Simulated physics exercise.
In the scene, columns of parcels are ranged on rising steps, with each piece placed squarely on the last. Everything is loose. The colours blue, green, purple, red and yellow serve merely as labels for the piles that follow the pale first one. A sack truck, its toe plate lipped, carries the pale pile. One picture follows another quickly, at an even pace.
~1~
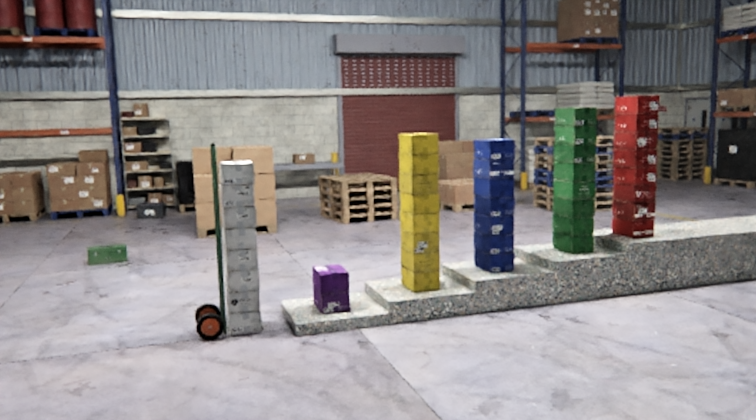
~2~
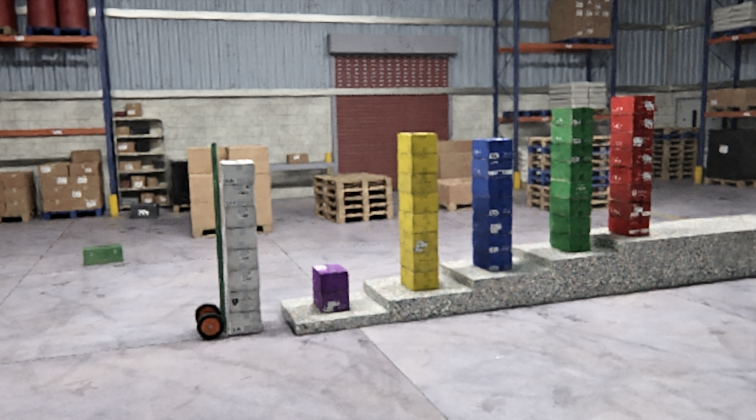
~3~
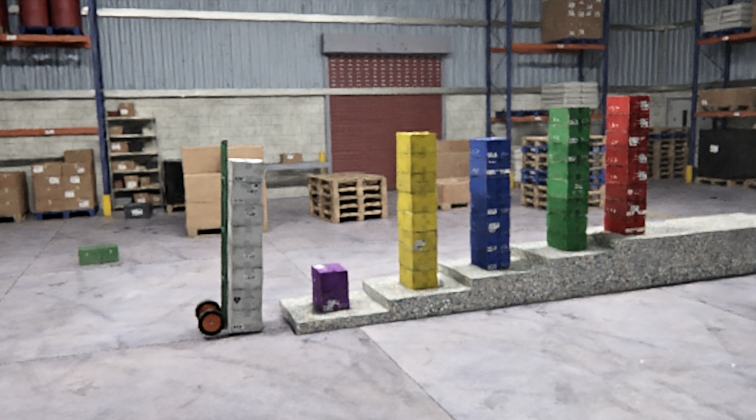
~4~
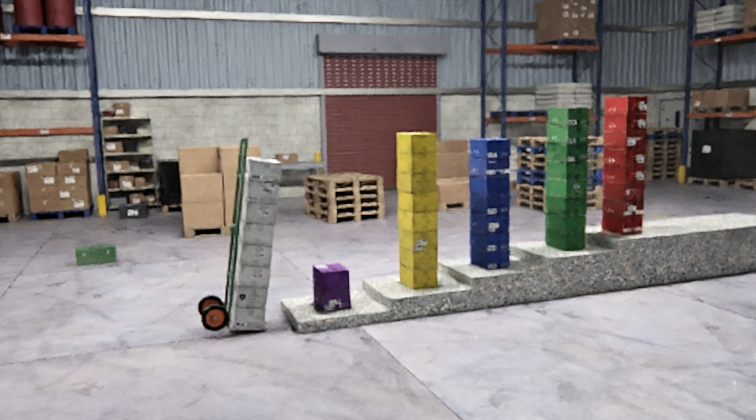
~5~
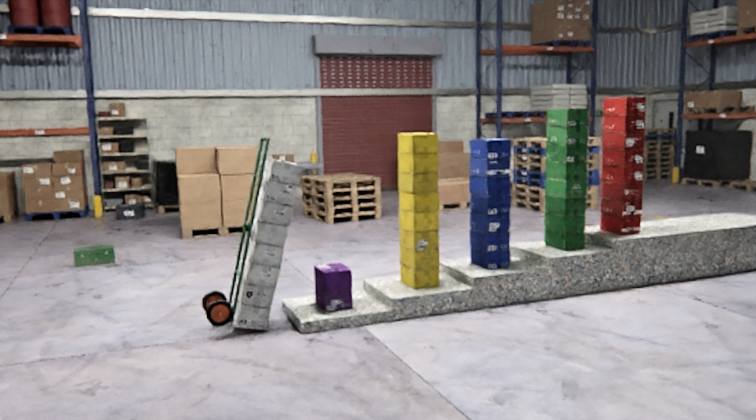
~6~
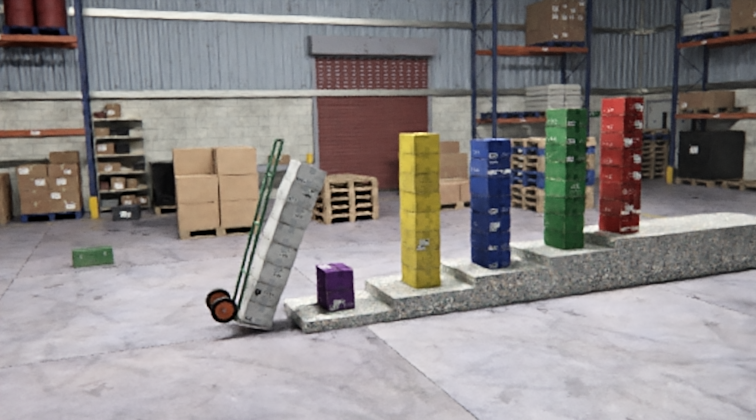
A sack truck holding a pale stack of parcels stands upright at first, left of a small purple parcel and taller yellow, blue, green and red columns on rising steps. It then rocks steadily to the right, its stack leaning clearly toward the purple parcel, while the other columns stay still.
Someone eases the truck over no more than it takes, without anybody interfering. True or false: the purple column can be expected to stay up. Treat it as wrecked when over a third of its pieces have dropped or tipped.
True.
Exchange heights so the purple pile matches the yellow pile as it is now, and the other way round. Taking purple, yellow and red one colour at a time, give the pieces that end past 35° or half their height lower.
Purple 6, yellow 0, red 0.
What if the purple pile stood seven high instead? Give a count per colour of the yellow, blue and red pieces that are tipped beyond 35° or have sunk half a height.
When it all settles, yellow has 8 down, blue has 7, and red has 8.
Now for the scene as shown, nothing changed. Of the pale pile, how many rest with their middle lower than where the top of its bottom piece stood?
Total: 1.
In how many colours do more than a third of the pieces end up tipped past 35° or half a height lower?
0.
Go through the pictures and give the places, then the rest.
In the first picture (pixels give the middle of a visible side; the camera moves round a little), truck frame (216, 184) level; top purple parcel (335, 283); top yellow parcel (425, 144); none of the others has stirred.
In the second picture, truck frame (217, 183) level; top purple parcel (335, 282).
In the third picture, truck frame (226, 181) rocked barely, top of the pale pile leaning barely; top purple parcel (335, 281); none of the others has stirred.
In the fourth picture, truck frame (243, 178) rocked a little, top of the pale pile leaning a little; top purple parcel (336, 281); none of the others has stirred.
In the fifth picture, truck frame (261, 177) rocked a little, top of the pale pile leaning clearly; top purple parcel (338, 281); none of the others has stirred.
In the sixth picture, truck frame (273, 177) rocked clearly, top of the pale pile leaning clearly; top purple parcel (340, 281); top red parcel (613, 107); none of the others has stirred.
Shortly afterwards, 2 of the pale pile down; none of the 2 purple parcels down (0 of 33 in all colours); top purple parcel unmoved.
Next, 8 of the pale pile down; none of the 2 purple parcels down (0 of 33 in all colours); top purple parcel unmoved.
Some moments later, 8 of the pale pile down; none of the 2 purple parcels down (0 of 33 in all colours); top purple parcel a little from its place; top yellow parcel a little from its place.
In the end, 8 of the pale pile down; none of the 2 purple parcels down (0 of 33 in all colours); top purple parcel a little from its place; top yellow parcel a little from its place. From the last view, middles, top purple parcel near (337, 276), top yellow parcel near (420, 143).
